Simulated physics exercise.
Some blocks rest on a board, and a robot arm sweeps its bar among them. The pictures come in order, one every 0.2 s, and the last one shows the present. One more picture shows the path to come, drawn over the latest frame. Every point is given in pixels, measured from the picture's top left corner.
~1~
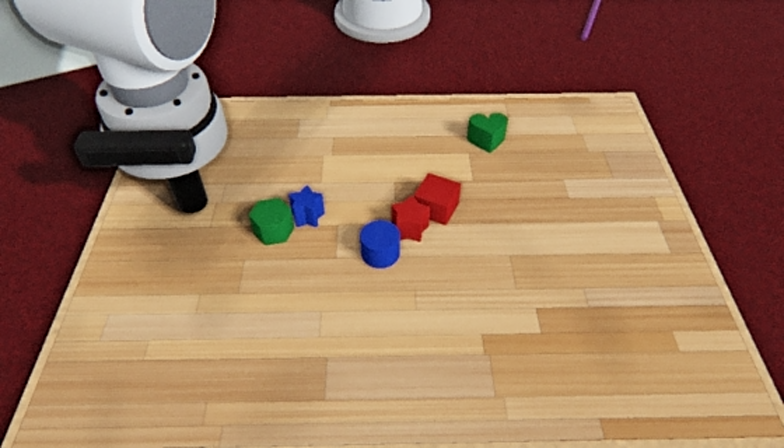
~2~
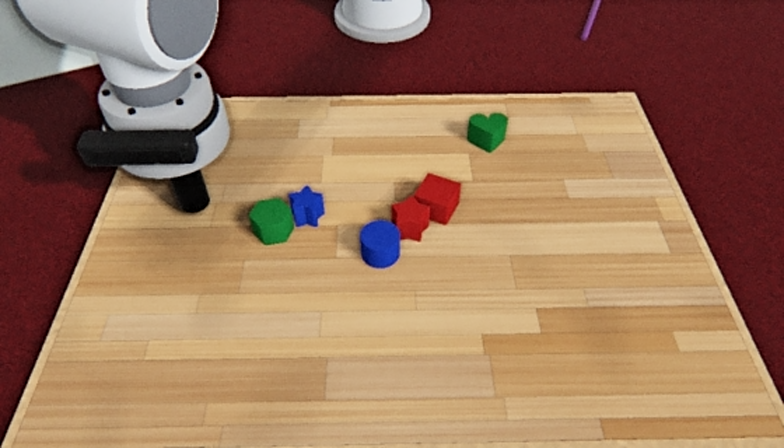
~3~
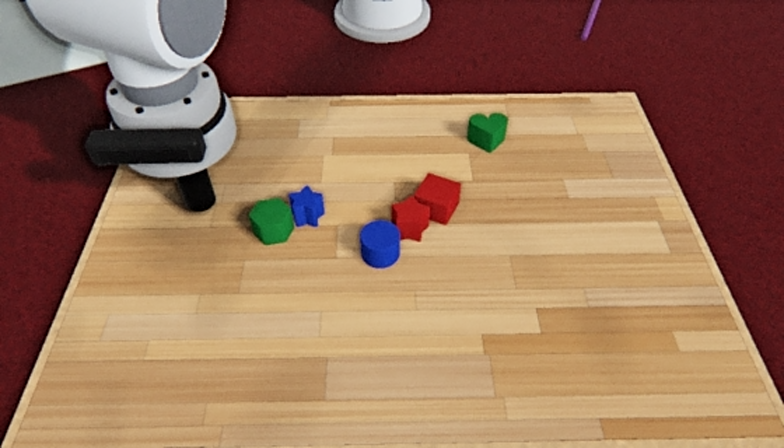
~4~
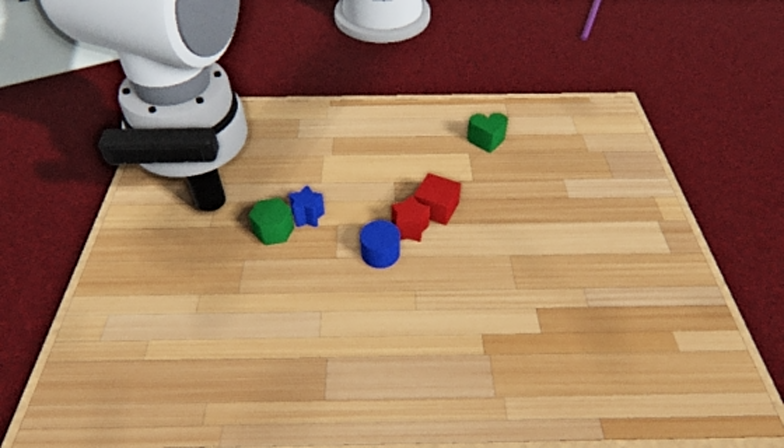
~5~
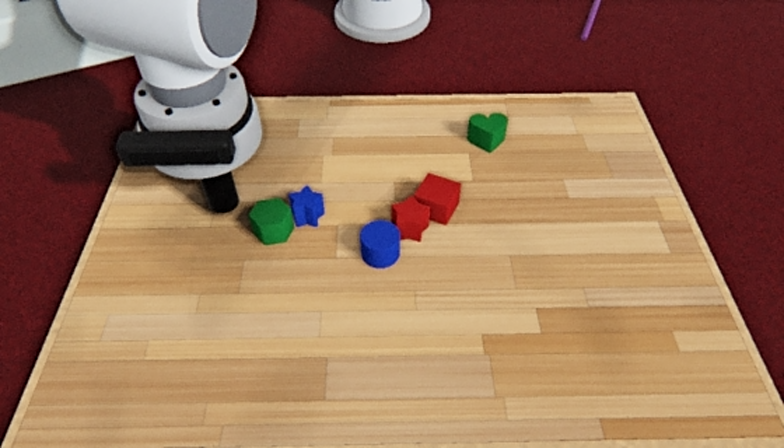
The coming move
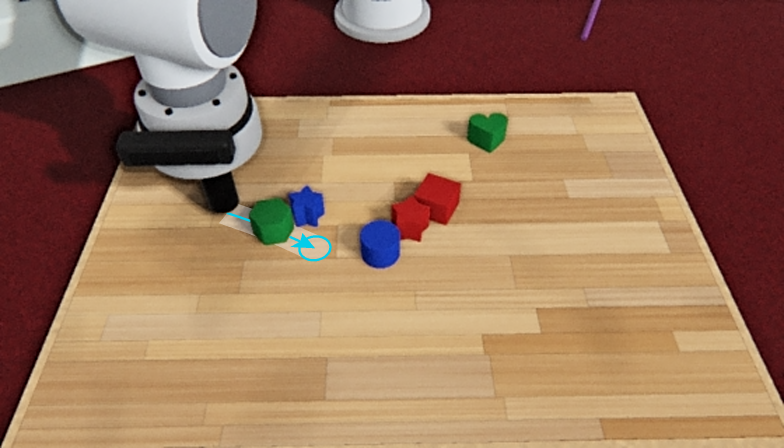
The footage shows a robot arm over a wooden board with green, blue and red blocks, its black bar staying nearly still at first, then shifting slightly right toward the green hexagonal block while all the blocks remain unmoved.
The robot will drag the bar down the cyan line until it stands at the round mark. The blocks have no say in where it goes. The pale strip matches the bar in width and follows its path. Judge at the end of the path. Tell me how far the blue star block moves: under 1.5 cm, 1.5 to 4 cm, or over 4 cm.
It shifts by less than 1.5 cm.
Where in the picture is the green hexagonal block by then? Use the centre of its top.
I'd say the green hexagonal block ends with its top centre at (339, 246).
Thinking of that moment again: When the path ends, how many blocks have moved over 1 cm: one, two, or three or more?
Only one of them.
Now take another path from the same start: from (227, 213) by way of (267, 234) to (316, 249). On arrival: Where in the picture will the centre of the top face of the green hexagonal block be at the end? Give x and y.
It comes to (348, 234).
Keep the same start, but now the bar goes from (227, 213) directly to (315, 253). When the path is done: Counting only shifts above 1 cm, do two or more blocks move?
Short answer: No.
Path on the board, from (227, 213) via (257, 223) and (286, 235), ending at (315, 248).
The first path, step by step. One third of the way, bar (254, 214); green hexagonal block (279, 216).
Two thirds of the way, bar (285, 227); green hexagonal block (309, 231), turned 15° clockwise; blue star block (311, 197), turned 30° anticlockwise.
At the end, bar (314, 240); green hexagonal block (339, 246), turned 25° clockwise; blue star block (311, 197), turned 30° anticlockwise; blue circle in place.
